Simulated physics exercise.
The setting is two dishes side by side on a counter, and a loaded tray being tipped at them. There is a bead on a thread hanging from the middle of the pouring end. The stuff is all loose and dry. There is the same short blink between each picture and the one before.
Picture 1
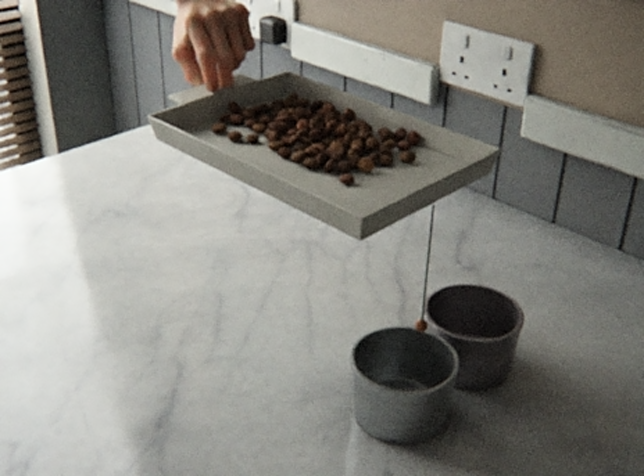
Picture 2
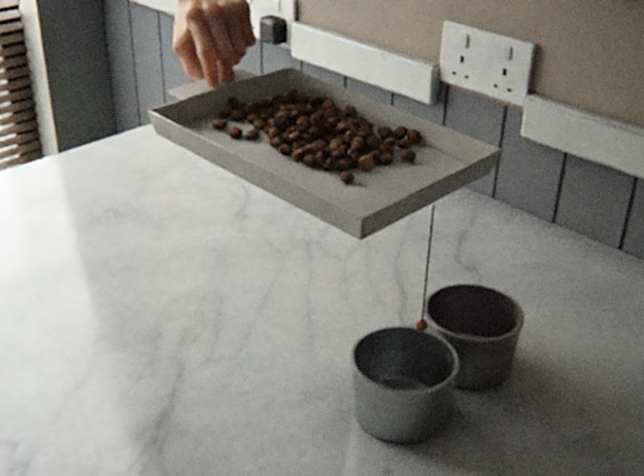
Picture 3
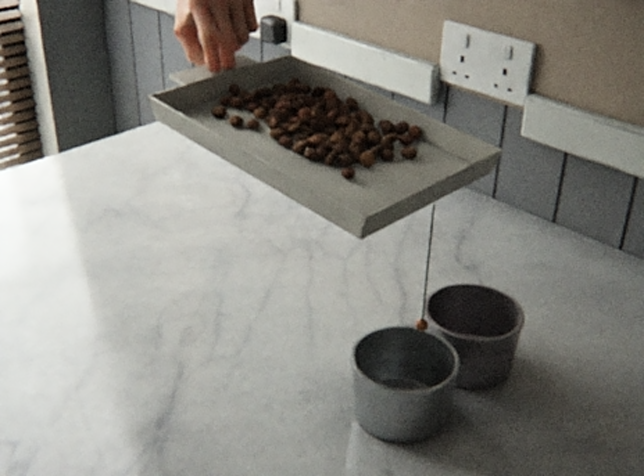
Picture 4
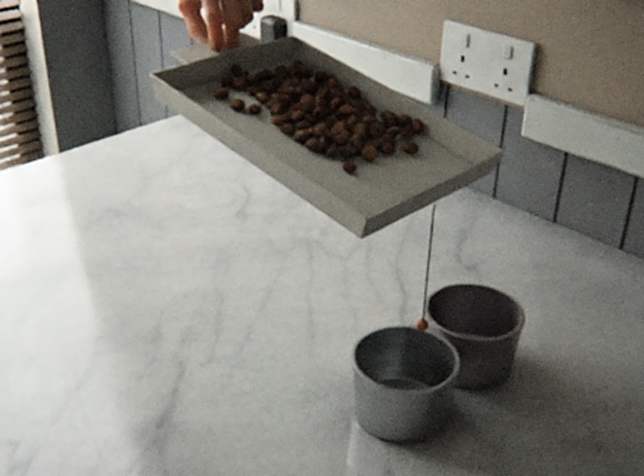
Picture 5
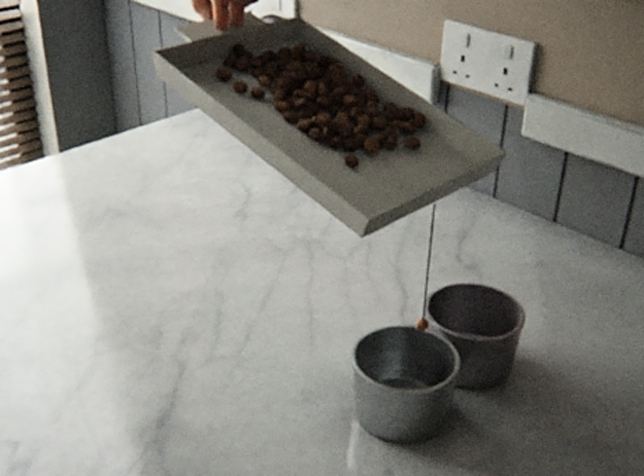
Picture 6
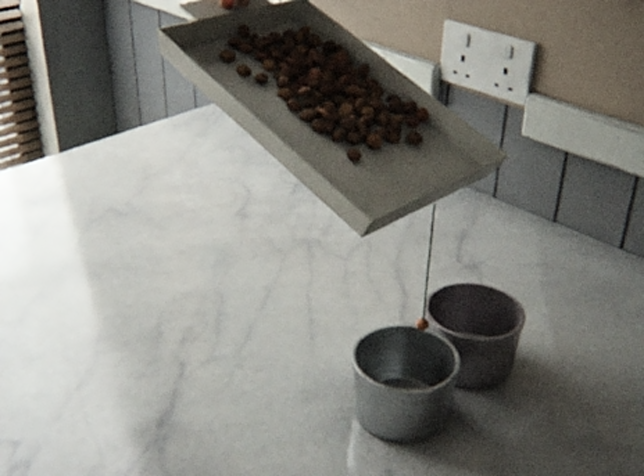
A hand raises the far end of a tray of brown kibble above two grey dishes.
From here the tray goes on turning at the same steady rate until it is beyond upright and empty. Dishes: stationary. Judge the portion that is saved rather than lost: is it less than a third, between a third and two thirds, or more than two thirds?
The catch stays below a third.
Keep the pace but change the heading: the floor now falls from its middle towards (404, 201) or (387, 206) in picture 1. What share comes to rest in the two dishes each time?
Around 10 percent for the first aim and around 20 percent for the second.
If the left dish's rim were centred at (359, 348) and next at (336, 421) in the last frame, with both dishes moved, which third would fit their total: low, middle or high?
The earlier try, less than a third; the later try, less than a third.
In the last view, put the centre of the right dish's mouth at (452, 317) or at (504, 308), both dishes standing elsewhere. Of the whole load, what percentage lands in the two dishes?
Roughly 10 per cent, and 40 per cent.
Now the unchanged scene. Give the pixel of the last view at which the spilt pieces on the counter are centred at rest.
About (534, 440) in the last picture.
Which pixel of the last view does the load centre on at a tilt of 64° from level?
(461, 171).
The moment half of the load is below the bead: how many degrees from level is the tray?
Around 95° of tilt.
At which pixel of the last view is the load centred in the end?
Resting centre, last frame: Roughly (521, 429).
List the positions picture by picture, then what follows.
In the first picture, corners of the pouring end at (362, 213) and (493, 149), level; middle of the load at (313, 135), bits of dog kibble; left dish at (443, 405); right dish at (510, 353); bead on its thread at (422, 326).
In the second picture, corners of the pouring end at (363, 213) and (493, 149), level; middle of the load at (314, 131).
In the third picture, corners of the pouring end at (364, 213) and (495, 149), tipped barely, level across its low end; middle of the load at (315, 123).
In the fourth picture, corners of the pouring end at (367, 213) and (497, 150), tipped a little, level across its low end; middle of the load at (317, 111).
In the fifth picture, corners of the pouring end at (369, 214) and (499, 152), tipped a little, level across its low end; middle of the load at (320, 98).
In the sixth picture, corners of the pouring end at (371, 214) and (501, 153), tipped clearly, level across its low end; middle of the load at (323, 86); left dish at (444, 404); right dish at (512, 352).
Soon after the last picture, tray tipped steeply; most on the tray; a small part in the air.
A little later, tray tipped past a quarter turn; about half on the tray; a stray few in the left dish; a stray few in the right dish; about half outside both; a small part in the air.
Later still, tray tipped past a quarter turn; a small part in the left dish; a small part in the right dish; most outside both.
At rest, tray tipped past a quarter turn; a small part in the left dish; a small part in the right dish; most outside both.
